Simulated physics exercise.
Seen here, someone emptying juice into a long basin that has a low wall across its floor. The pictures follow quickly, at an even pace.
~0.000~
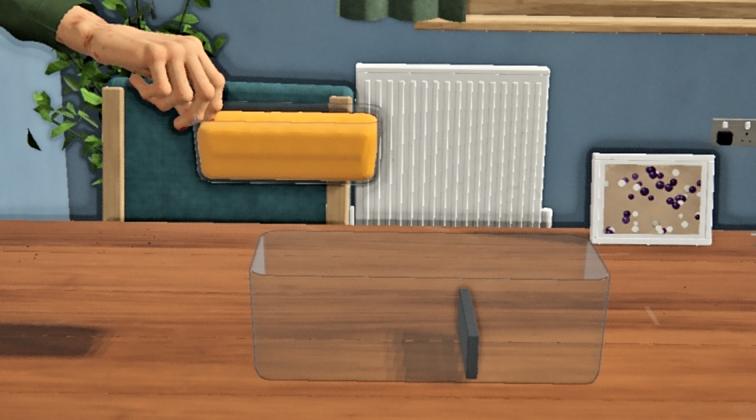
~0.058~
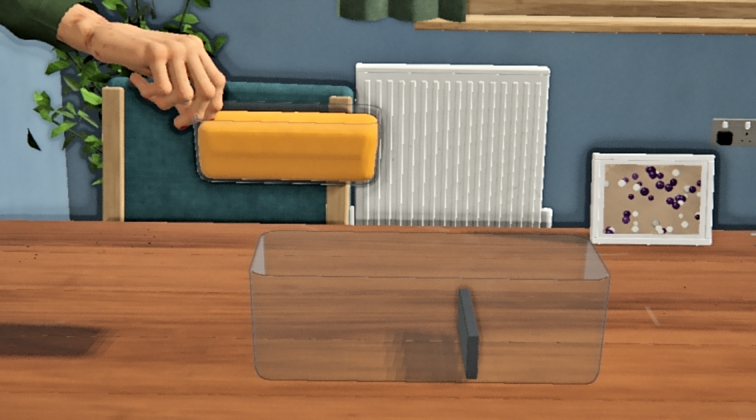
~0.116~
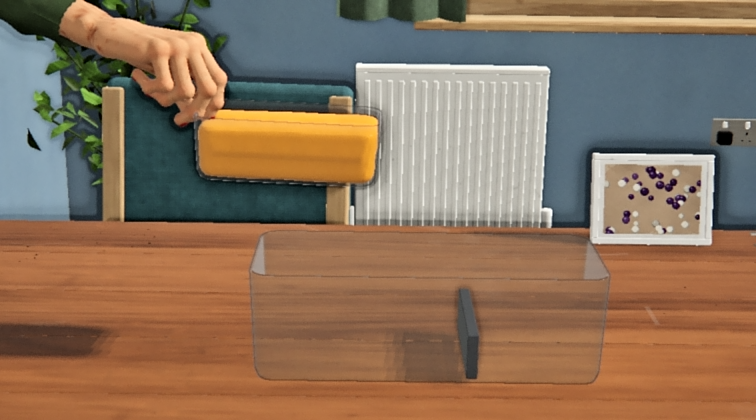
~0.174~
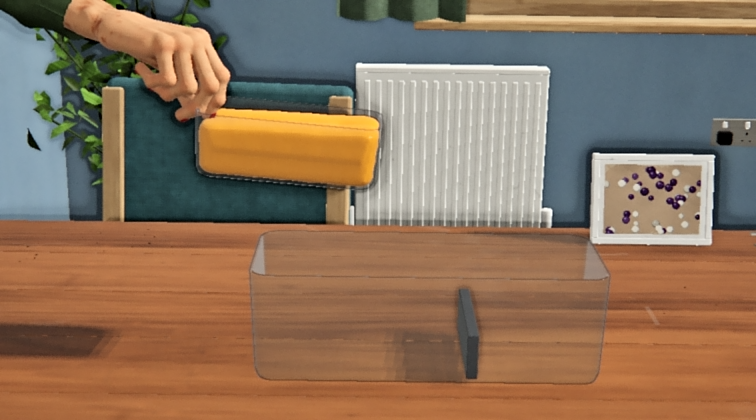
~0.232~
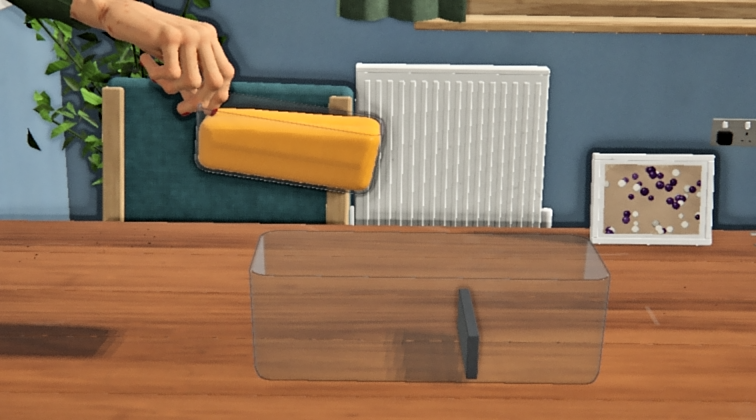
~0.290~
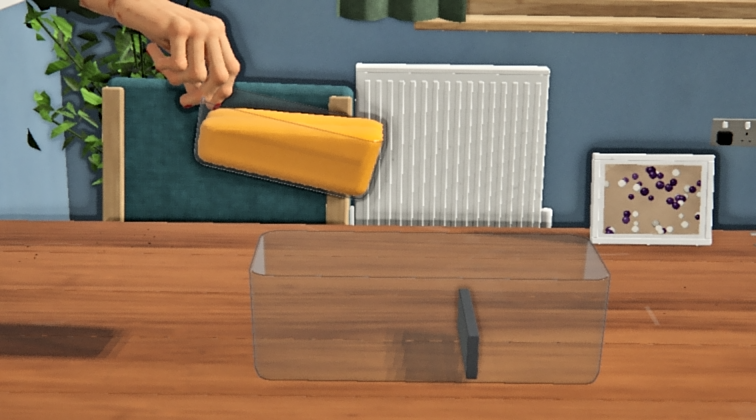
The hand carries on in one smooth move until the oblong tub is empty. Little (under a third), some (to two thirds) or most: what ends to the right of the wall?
It comes to under a third.
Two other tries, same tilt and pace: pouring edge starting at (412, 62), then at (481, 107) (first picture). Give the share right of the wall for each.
About 55 and 75 per cent.
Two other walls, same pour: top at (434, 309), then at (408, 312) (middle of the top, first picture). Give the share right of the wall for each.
First some 55, then 70 per cent.
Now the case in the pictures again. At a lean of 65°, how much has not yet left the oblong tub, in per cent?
Roughly 25 in a hundred.
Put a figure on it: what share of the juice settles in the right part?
It comes to 10 per cent or so.
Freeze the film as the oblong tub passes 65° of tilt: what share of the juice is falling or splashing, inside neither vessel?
Close to 35 per cent.
A moment on, the oblong tub is tipped part way and 24 per cent is still to pour, 33 is left of the wall and 5 right of it.
Next, the oblong tub is tipped on its side and 5 per cent is still to pour, 75 is left of the wall and 8 right of it.
Then the oblong tub is tipped right over and 0 per cent is still to pour, 84 is left of the wall and 8 right of it.
Later the oblong tub is tipped right over and 0 per cent is still to pour, 83 is left of the wall and 8 right of it.
At rest 83 per cent lies left of the wall, 8 right of it and 8 outside.
